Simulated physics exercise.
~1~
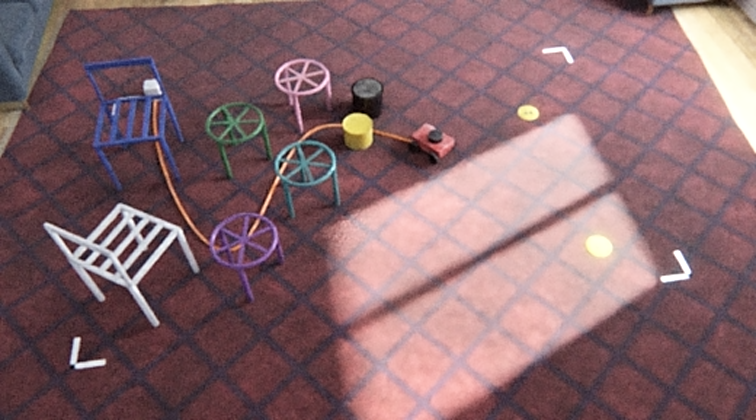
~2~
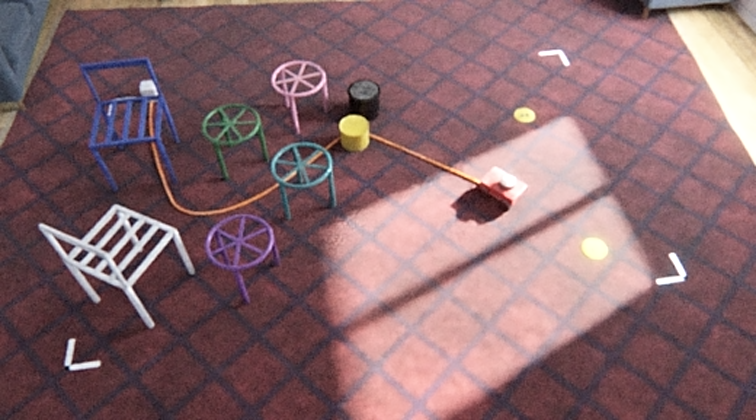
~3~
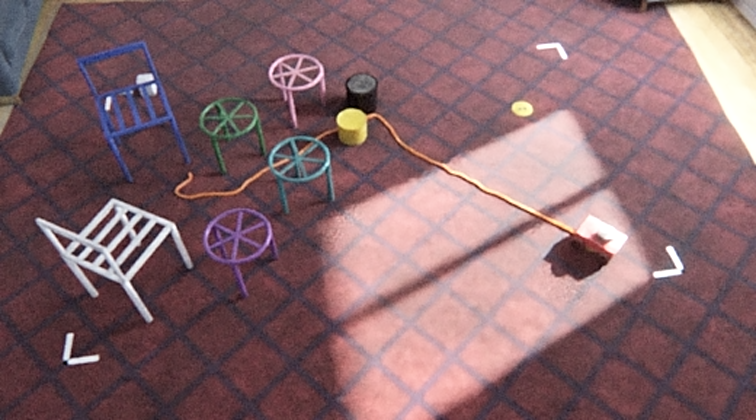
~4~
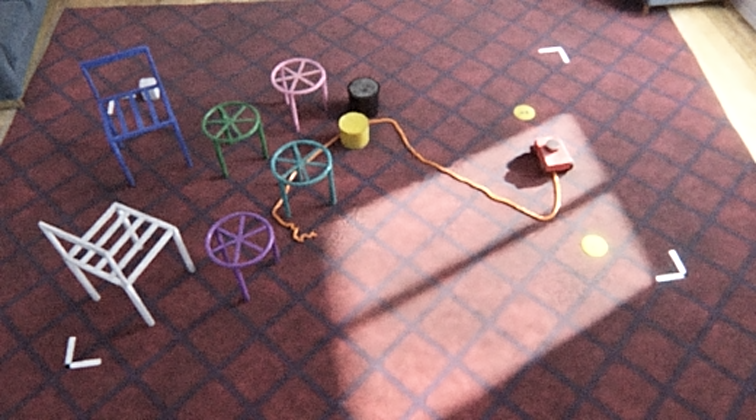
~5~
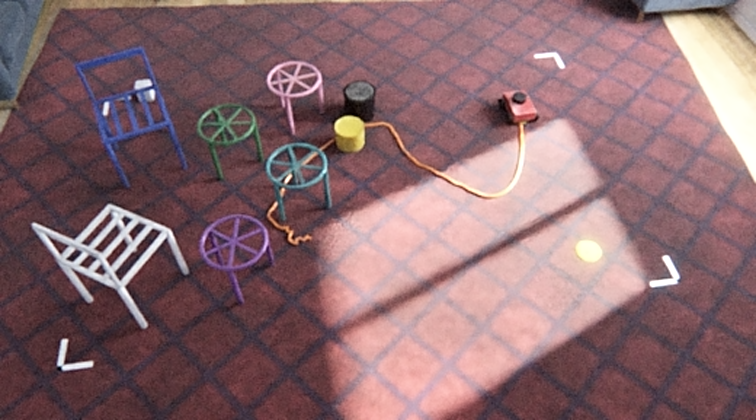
We see a small red cart trailing an orange lead from a blue chair among stools and a yellow bucket; it drives right and down, the chair shifts slightly and the plug comes out, then the cart heads up and left, stopping near the upper yellow mark, lead trailing loose.
